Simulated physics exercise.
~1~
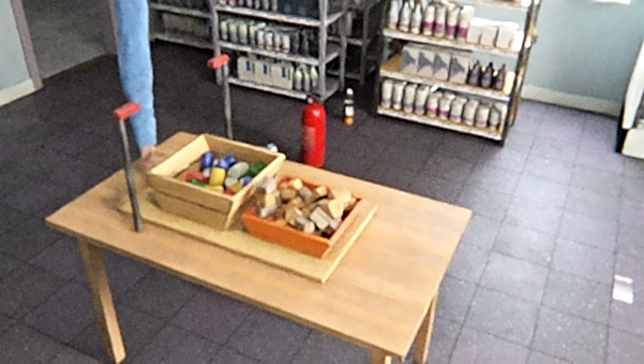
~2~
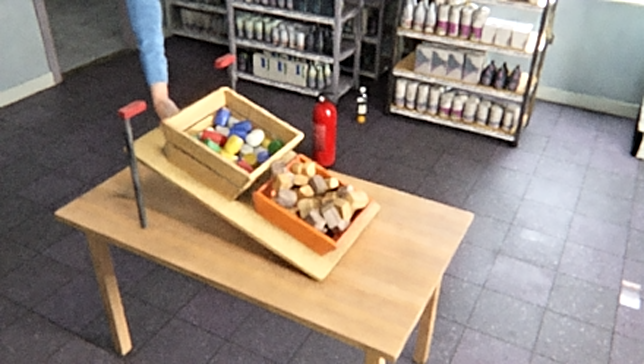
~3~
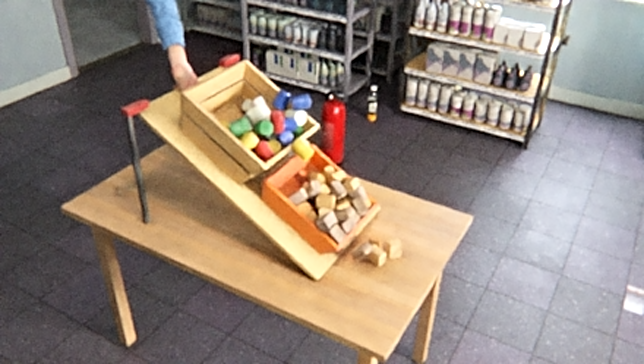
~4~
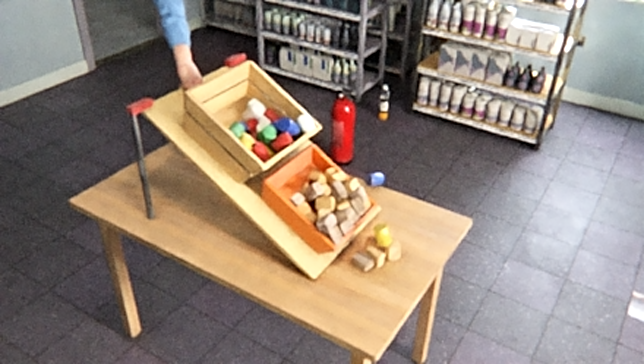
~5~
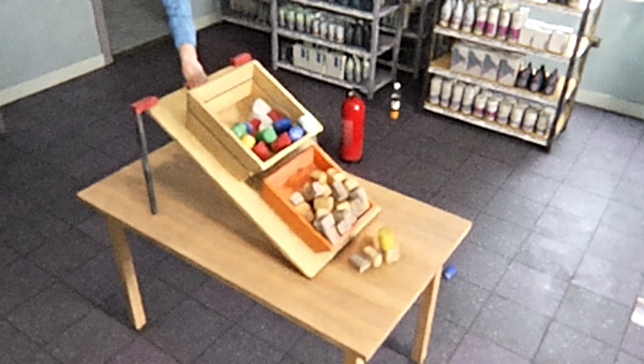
In a room with a dark tiled floor and shelves of bottles behind, a board lies on a wooden table, holding a wooden crate of colourful jars and an orange crate of timber offcuts. A hand lifts the board's left end, and both crates tilt with it towards the right. The board reaches a steep slope beside the red-topped stops, and the contents slump towards the lower ends. A few offcuts spill onto the table, followed by a yellow jar, while a blue one flies off past the edge. It ends on the floor, with the board still raised and most pieces inside their crates.
